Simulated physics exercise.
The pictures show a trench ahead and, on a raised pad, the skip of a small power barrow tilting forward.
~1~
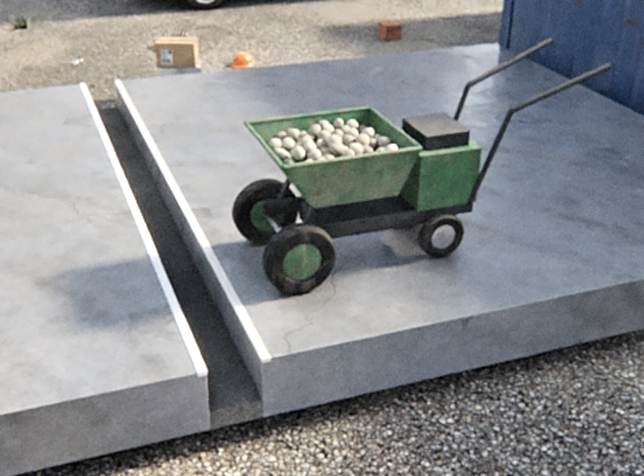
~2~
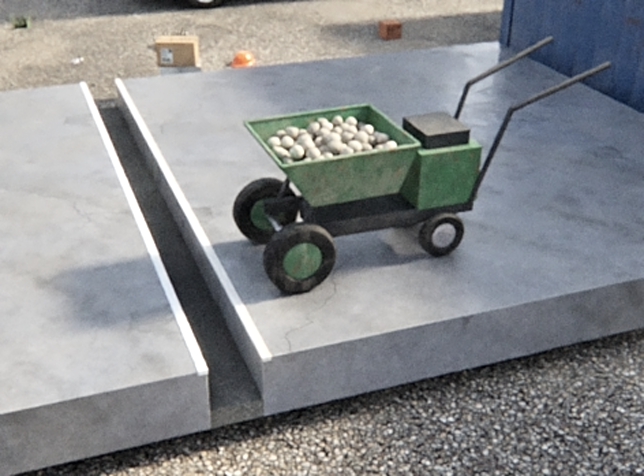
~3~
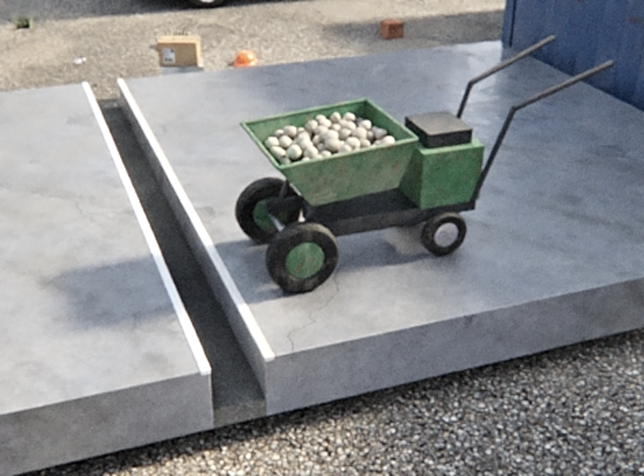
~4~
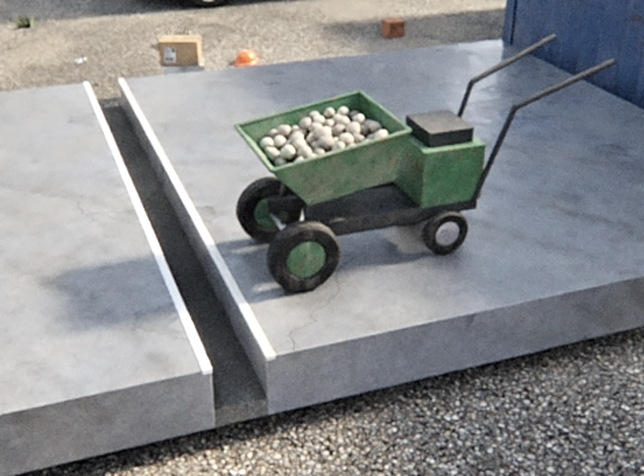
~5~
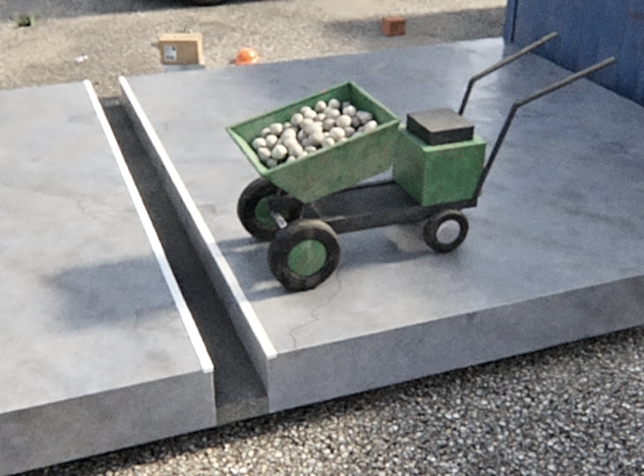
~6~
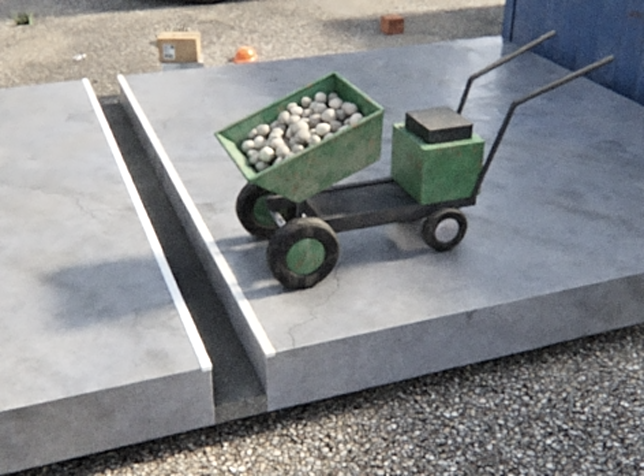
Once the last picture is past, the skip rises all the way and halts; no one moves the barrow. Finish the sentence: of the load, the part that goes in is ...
The minority.
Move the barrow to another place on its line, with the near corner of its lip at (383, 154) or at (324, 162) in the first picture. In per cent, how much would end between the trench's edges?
The first stopping place yields 40 % and the other yields 90 %.
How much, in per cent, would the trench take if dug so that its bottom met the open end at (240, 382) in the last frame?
Something close to 30 per cent.
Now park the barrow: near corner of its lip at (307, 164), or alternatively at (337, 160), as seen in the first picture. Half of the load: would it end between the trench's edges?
Respectively: The bigger portion, the bigger portion.
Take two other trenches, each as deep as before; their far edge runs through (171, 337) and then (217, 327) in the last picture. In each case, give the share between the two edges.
The first try comes to close to 60 per cent, the next to 10 per cent.
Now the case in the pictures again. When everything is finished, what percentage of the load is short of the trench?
Around 0 %.
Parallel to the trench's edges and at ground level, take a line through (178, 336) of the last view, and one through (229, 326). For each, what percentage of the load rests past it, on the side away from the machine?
In order: 60 per cent, then 90 per cent.
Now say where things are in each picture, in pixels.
The first picture shows lip of the skip at (283, 167), level; top of the load at (334, 142), river pebbles; first edge of the trench at (249, 326); far edge at (188, 337), the trench under half as wide as the skip, and about as deep as wide.
The second picture shows lip of the skip at (281, 167), tipped barely; top of the load at (346, 140).
The third picture shows lip of the skip at (278, 168), tipped barely; top of the load at (344, 137).
The fourth picture shows lip of the skip at (272, 171), tipped a little; top of the load at (353, 129).
The fifth picture shows lip of the skip at (262, 175), tipped a little; top of the load at (344, 122).
The sixth picture shows lip of the skip at (249, 181), tipped clearly; top of the load at (329, 117); first edge of the trench at (253, 320); far edge at (192, 332).
Soon after the last picture, skip tipped steeply; all in the skip.
A little later, skip tipped right over; about two thirds in the skip; a stray few in or heaped over the trench; about a quarter beyond it; a stray few falling.
Later still, skip tipped right over; a small part in the skip; about a quarter in or heaped over the trench; about two thirds beyond it.
By the end, skip tipped right over; about a third in or heaped over the trench; about two thirds beyond it.
